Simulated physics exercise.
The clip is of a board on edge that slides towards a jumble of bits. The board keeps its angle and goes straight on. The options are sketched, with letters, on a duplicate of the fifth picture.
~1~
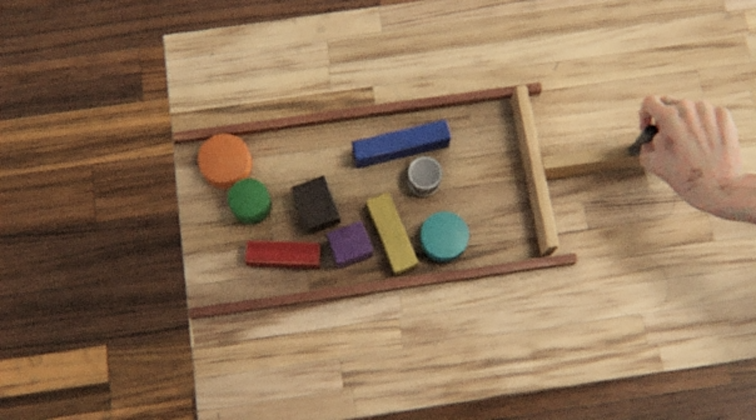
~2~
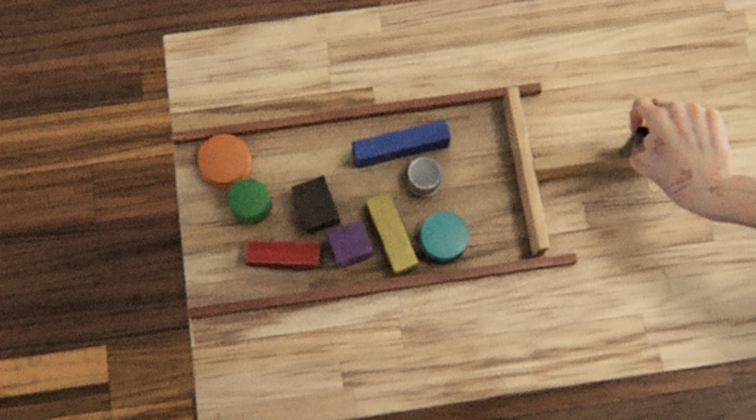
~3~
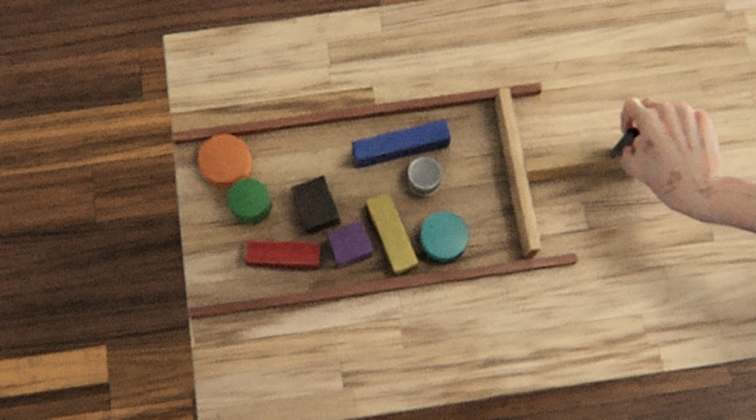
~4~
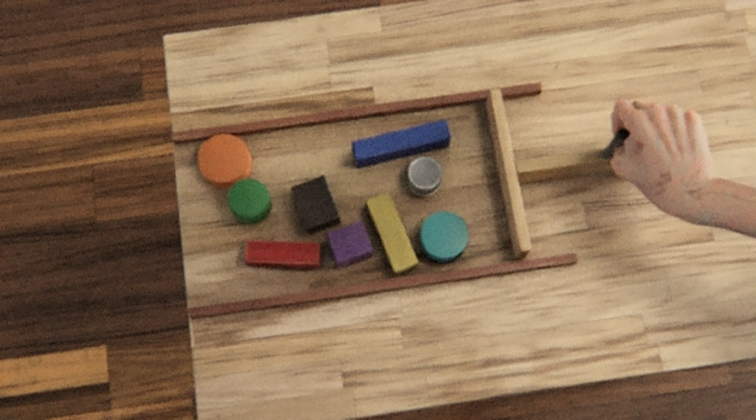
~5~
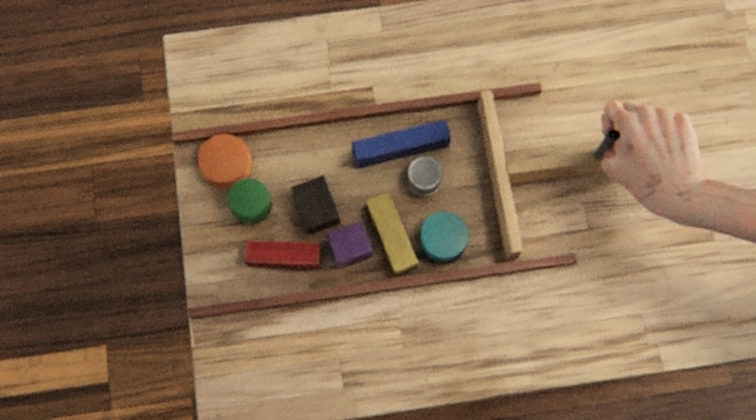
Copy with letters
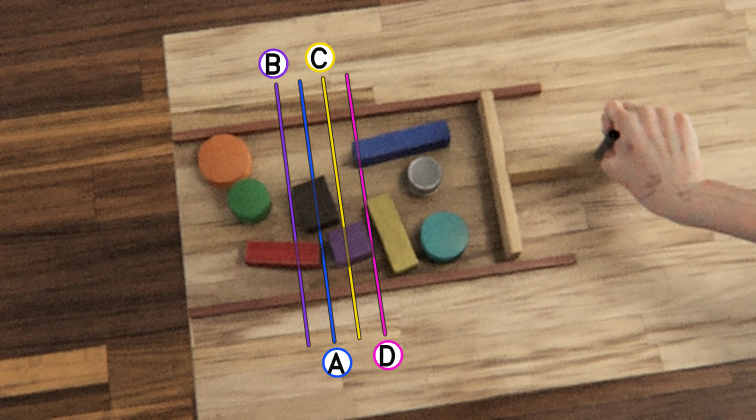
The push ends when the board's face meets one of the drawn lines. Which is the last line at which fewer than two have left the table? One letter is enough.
Up to line A.
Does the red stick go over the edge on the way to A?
Yes.
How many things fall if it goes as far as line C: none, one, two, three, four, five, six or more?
The count is none.
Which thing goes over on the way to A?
It is the red stick.
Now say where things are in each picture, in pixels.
The first frame shows grey tin (425, 177); green tin (250, 201); yellow bar (391, 234).
The second frame shows board (528, 165); black block (316, 205).
The third frame shows board (519, 167); red stick (284, 255).
The fourth frame shows board (510, 168); turquoise tin (444, 237).
The fifth frame shows board (501, 169); grey tin (425, 177); green tin (250, 201); yellow bar (391, 234).
On the marked copy, A at (317, 206); B at (292, 210); C at (340, 203); D at (365, 200).
Following A. Soon after the start, board (436, 178); turquoise tin (414, 245); purple block (344, 244).
Later, board (369, 187); red stick (220, 256); purple block (276, 246).
In the end, board (319, 194); red stick over the edge; orange tin (186, 166); one fallen.
As for the rest, B drops two; C is within the limit but short; D is within the limit but short.
